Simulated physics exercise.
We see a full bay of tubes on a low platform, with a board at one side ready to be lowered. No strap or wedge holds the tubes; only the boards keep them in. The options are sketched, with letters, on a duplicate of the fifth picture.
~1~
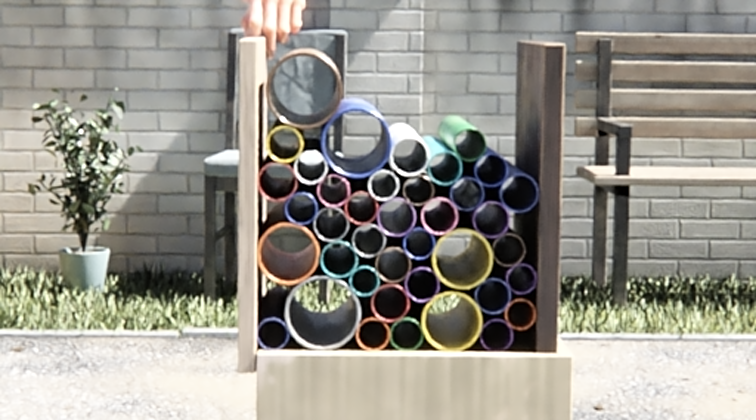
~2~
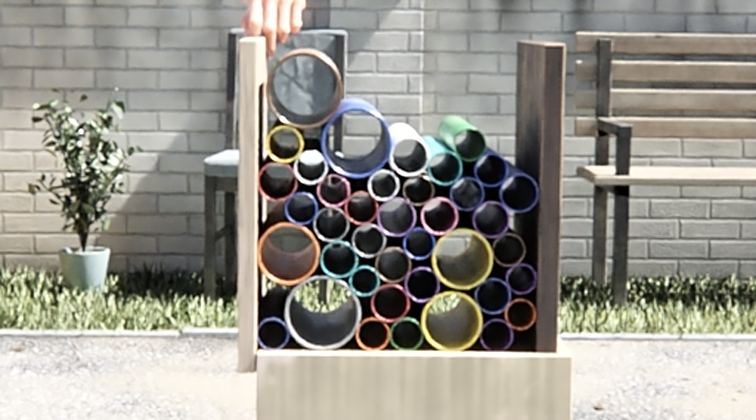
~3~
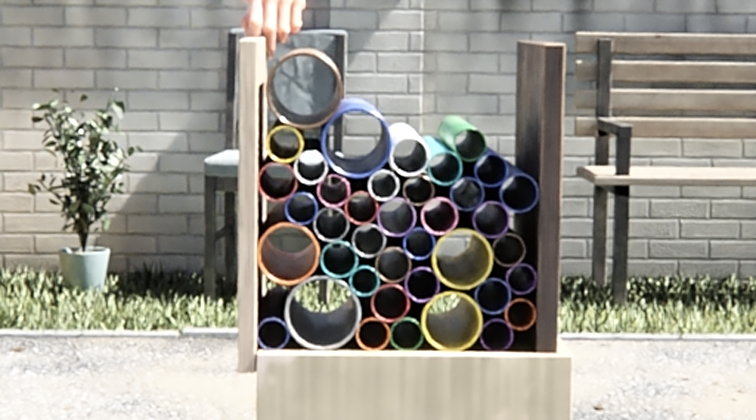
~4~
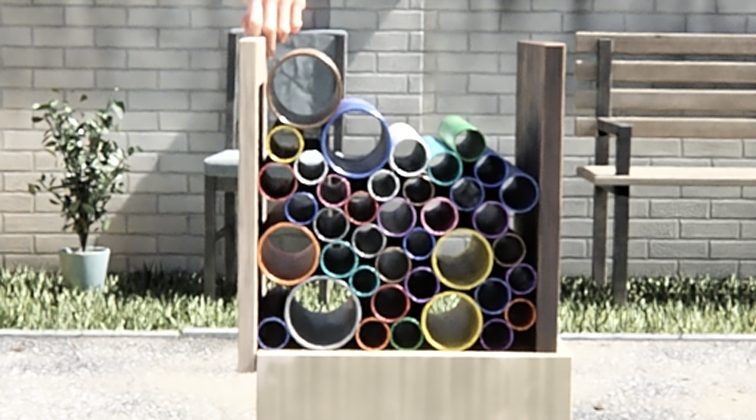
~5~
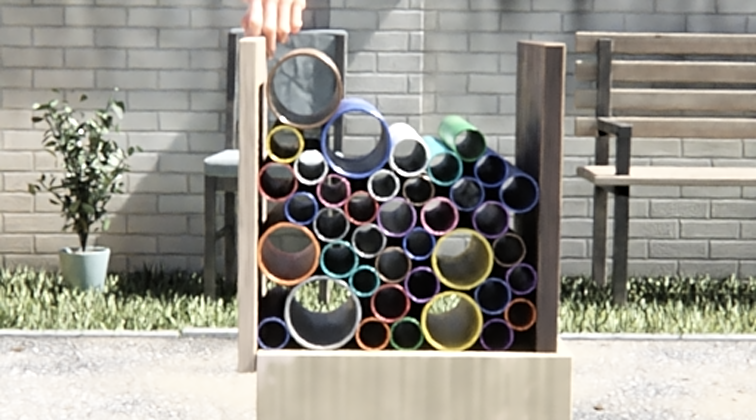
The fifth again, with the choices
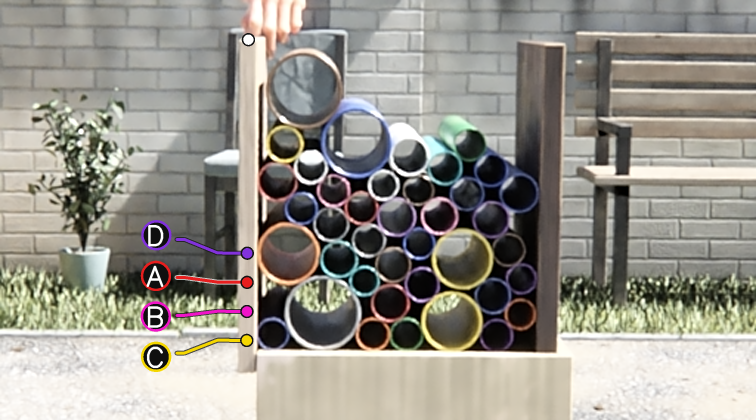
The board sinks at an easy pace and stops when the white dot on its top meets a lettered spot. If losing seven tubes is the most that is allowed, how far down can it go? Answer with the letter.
At most to A.
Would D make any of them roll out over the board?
Yes, at D.
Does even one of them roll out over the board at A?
Yes.
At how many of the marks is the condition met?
Two of the four.
On the marked copy, A at (247, 282); B at (247, 311); C at (247, 340); D at (248, 253); the white dot at (249, 39).
With A. Early on, top of the board (257, 142).
Further on, top of the board (257, 253).
At the end, top of the board (257, 281), seven out over the board.
As for the rest, B more than seven out over the board; C more than seven out over the board; D five out over the board.
